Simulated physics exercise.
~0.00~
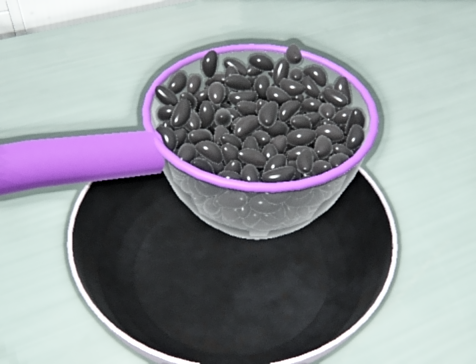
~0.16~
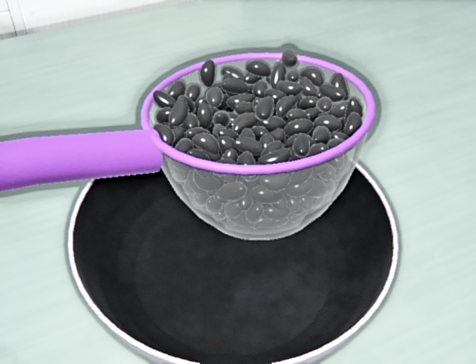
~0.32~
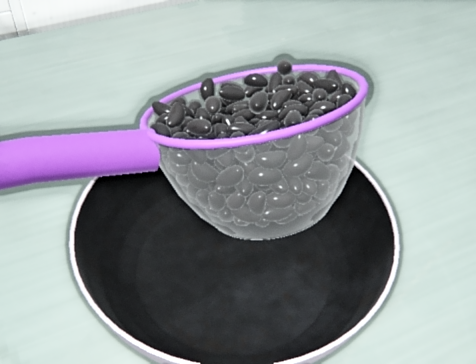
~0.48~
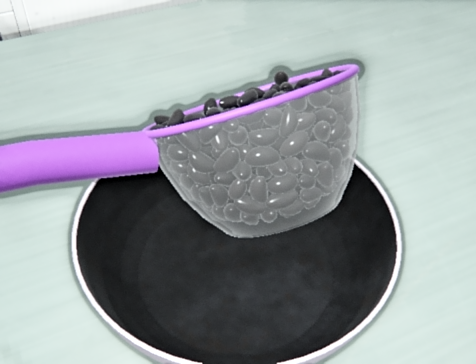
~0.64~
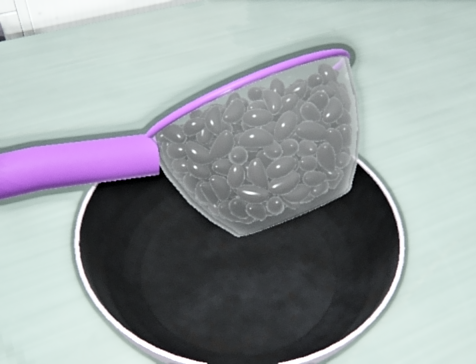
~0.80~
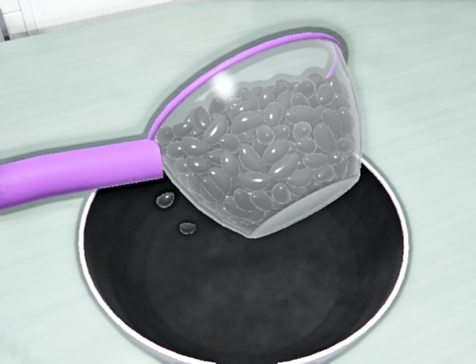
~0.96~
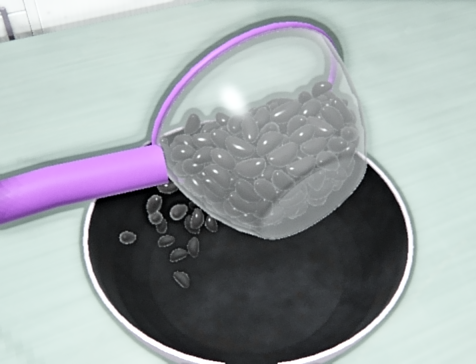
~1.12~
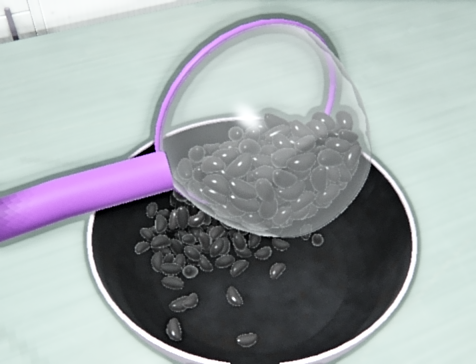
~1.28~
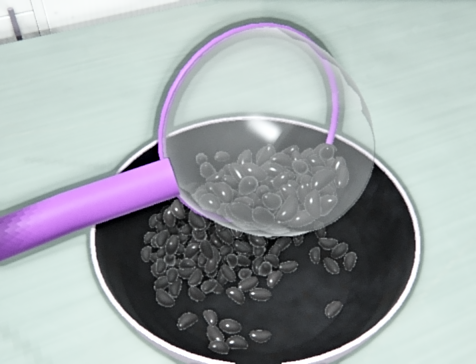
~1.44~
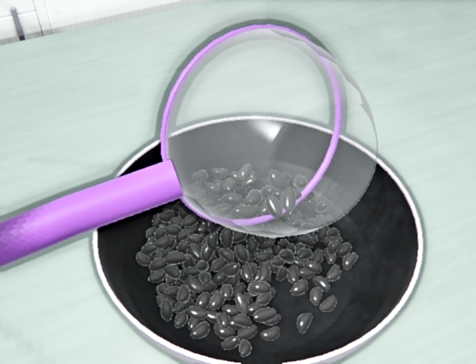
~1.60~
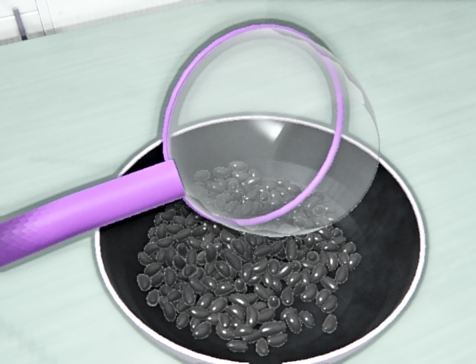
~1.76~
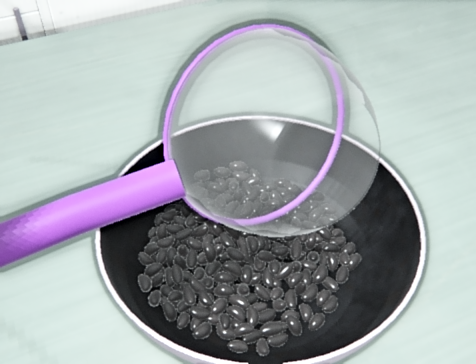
A clear ladle with a purple rim and handle, heaped with glossy black beans, hangs over a dark, pale-rimmed pan on a pale green surface, seen from above at an angle. The handle reaches in from the left as the bowl steadily tips toward that side. At first the beans stay inside, then a couple slip out beneath the handle, followed by a thickening stream. They pile up on the left of the pan and spread across its middle. The ladle empties and stops, tipped past its side, with all the beans lying still in the pan.
